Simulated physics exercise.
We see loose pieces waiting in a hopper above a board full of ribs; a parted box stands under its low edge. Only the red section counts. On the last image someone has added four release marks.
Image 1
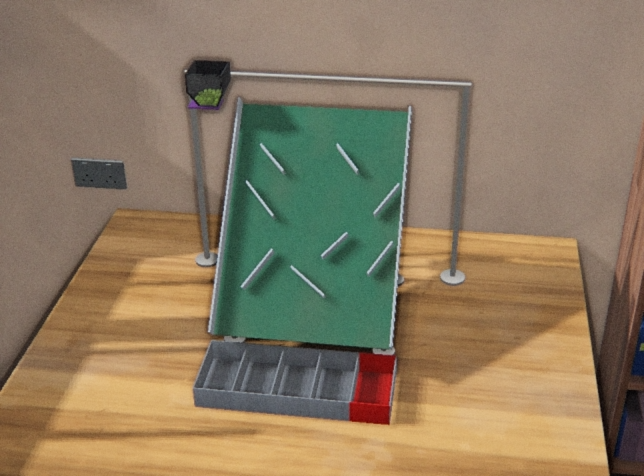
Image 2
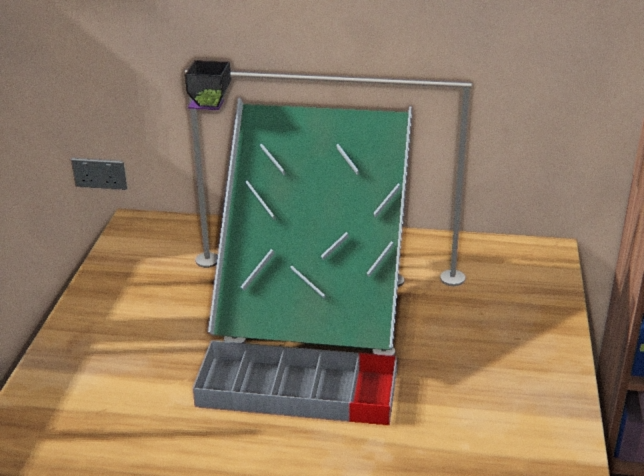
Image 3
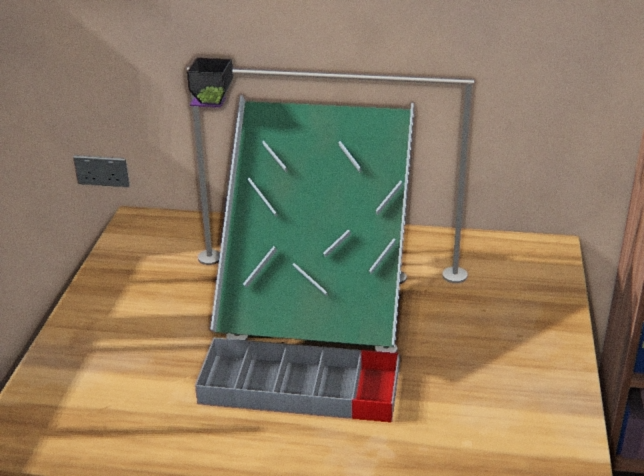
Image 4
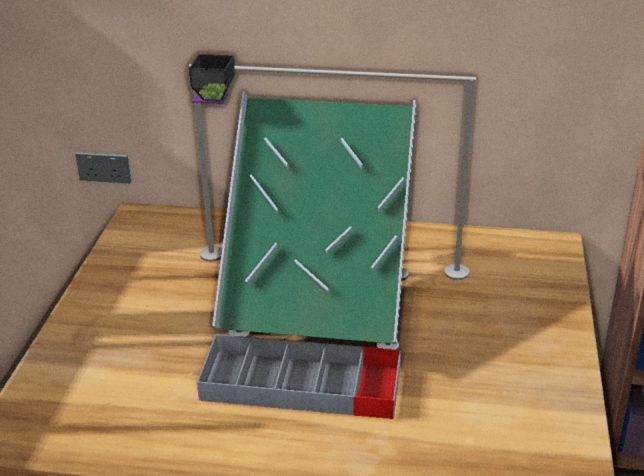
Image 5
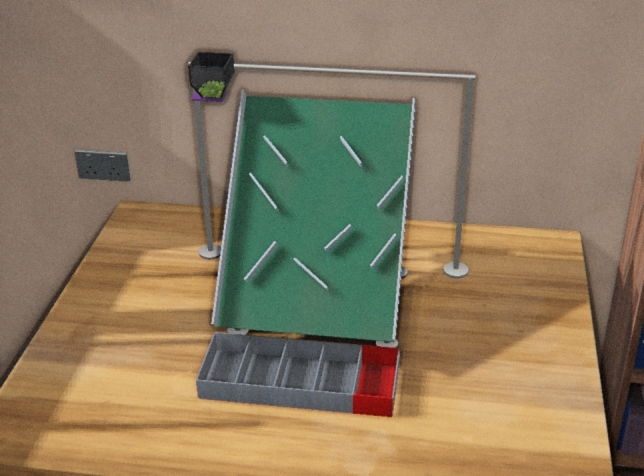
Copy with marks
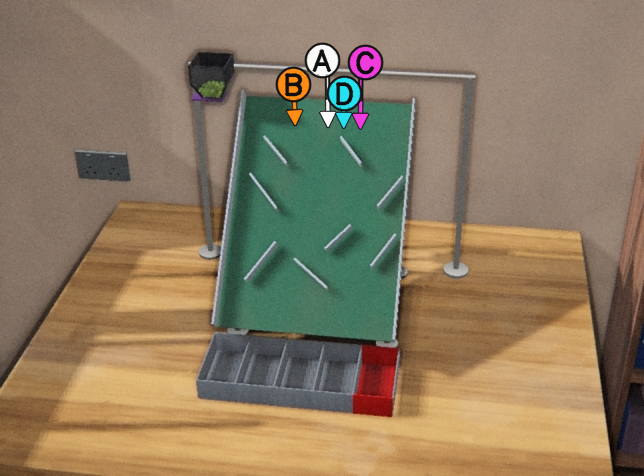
Green ribbed board standing on a wooden table below a dark hopper of green pieces, the view drifting slightly, nothing else moving.
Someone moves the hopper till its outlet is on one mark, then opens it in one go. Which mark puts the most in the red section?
The answer is mark B.
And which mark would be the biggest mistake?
C it is.
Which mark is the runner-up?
That is mark A.
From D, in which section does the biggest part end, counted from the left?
The fourth.
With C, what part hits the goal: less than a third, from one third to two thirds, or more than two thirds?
Less than a third.
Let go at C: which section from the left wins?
The fourth from the left.
On the marked copy, mark A meets the board at (328, 121); mark B meets the board at (295, 119); mark C meets the board at (360, 123); mark D meets the board at (343, 122).
For mark A, about a third in the red section, about half in other sections, a small part outside the box.
For mark B, about two thirds in the red section, about a quarter in other sections, a small part outside the box.
For mark C, a small part in the red section, nearly all in other sections, a stray few outside the box.
For mark D, about a quarter in the red section, about two thirds in other sections, a small part outside the box.
